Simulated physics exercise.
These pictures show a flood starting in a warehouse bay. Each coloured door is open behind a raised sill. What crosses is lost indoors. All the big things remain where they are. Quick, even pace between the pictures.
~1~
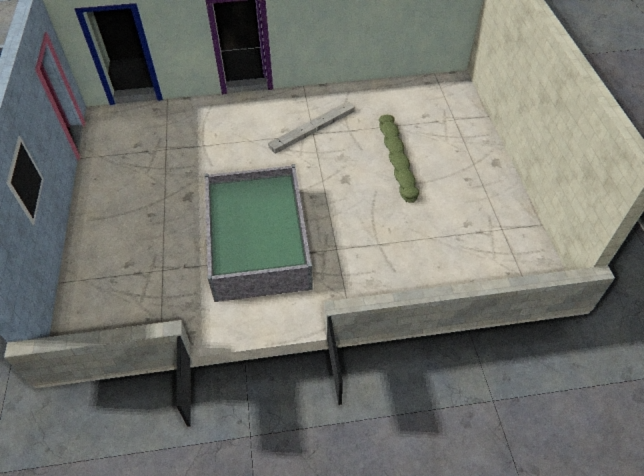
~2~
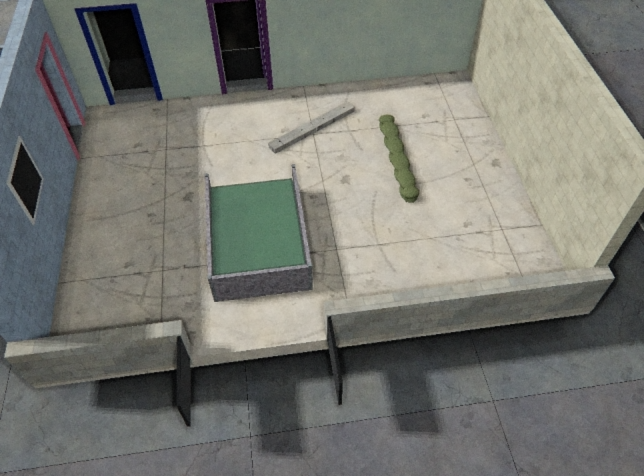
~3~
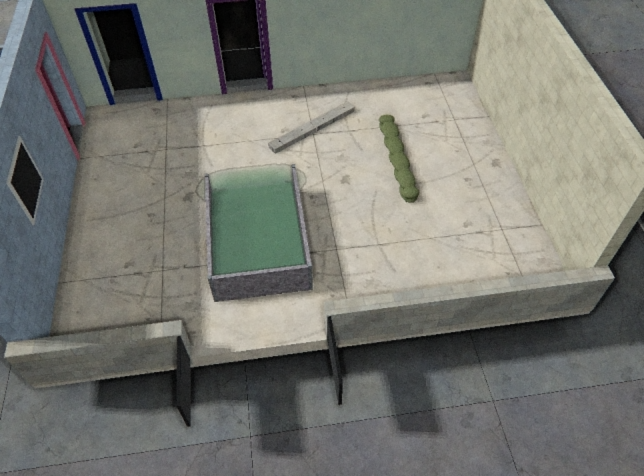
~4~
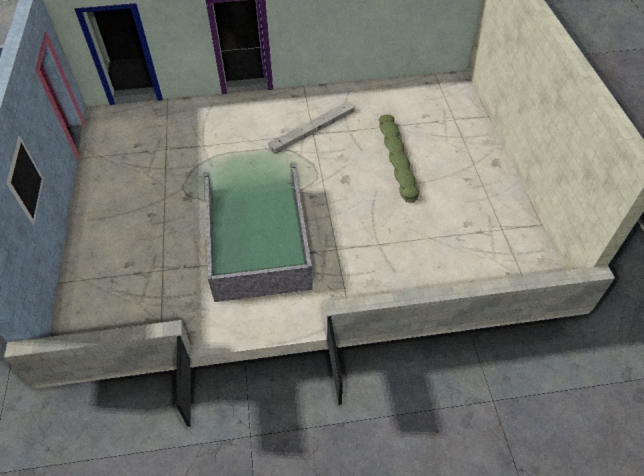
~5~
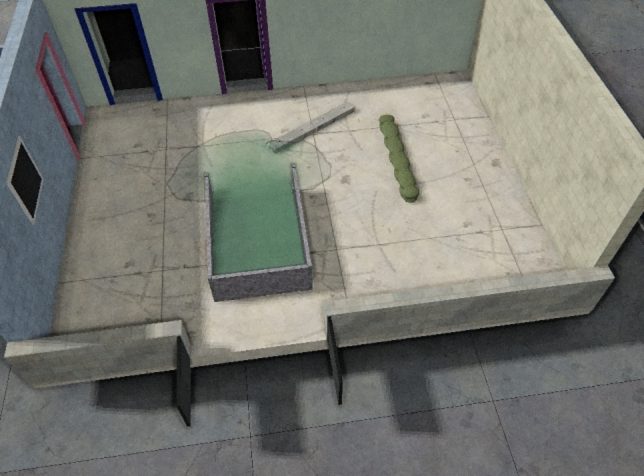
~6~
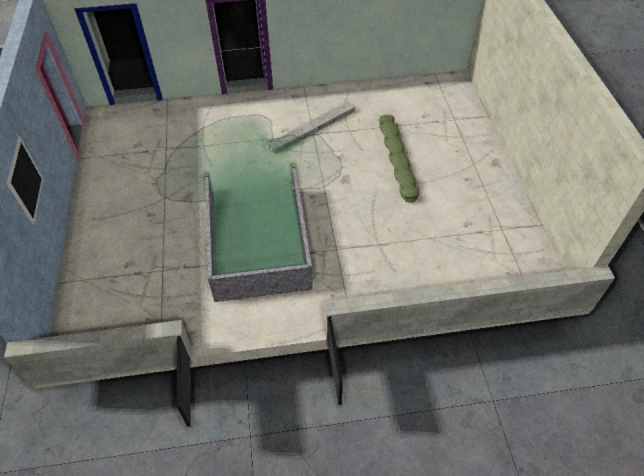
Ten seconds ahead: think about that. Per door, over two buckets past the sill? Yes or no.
Purple door yes, blue door no, pink door yes.
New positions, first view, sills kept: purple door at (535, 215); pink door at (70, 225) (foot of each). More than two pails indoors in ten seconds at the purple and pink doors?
Note: Purple door keeps within limits; pink door keeps within limits.
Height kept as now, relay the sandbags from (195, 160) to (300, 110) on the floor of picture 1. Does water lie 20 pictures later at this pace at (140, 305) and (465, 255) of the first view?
The first point would be still bare and the second still bare.
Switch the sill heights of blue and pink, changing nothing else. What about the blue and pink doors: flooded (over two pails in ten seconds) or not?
Result - blue crosses the line, pink never crosses the line.
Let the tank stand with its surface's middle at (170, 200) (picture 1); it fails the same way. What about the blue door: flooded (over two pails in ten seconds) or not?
Blue door: Tops the threshold.
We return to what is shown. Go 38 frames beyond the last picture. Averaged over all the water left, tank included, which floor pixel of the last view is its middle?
I'd say near (264, 152).
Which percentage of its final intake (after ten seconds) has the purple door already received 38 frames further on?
My figure is 100 in a hundred.
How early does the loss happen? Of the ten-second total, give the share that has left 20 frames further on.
I'd estimate close to 50 per cent.
A moment on, water covers 20 % of the floor; the purple door under two buckets in, the blue door not reached, the pink door not reached.
Next, water covers 30 % of the floor; the purple door over two buckets in, the blue door wet at the sill, nothing in, the pink door not reached.
Then, water covers 35 % of the floor; the purple door far over two buckets in, the blue door wet at the sill, nothing in, the pink door under two buckets in.
Later, water covers 60 % of the floor; the purple door far over two buckets in, the blue door wet at the sill, nothing in, the pink door over two buckets in.
In the end, water covers 95 % of the floor; the purple door far over two buckets in, the blue door wet at the sill, nothing in, the pink door far over two buckets in.
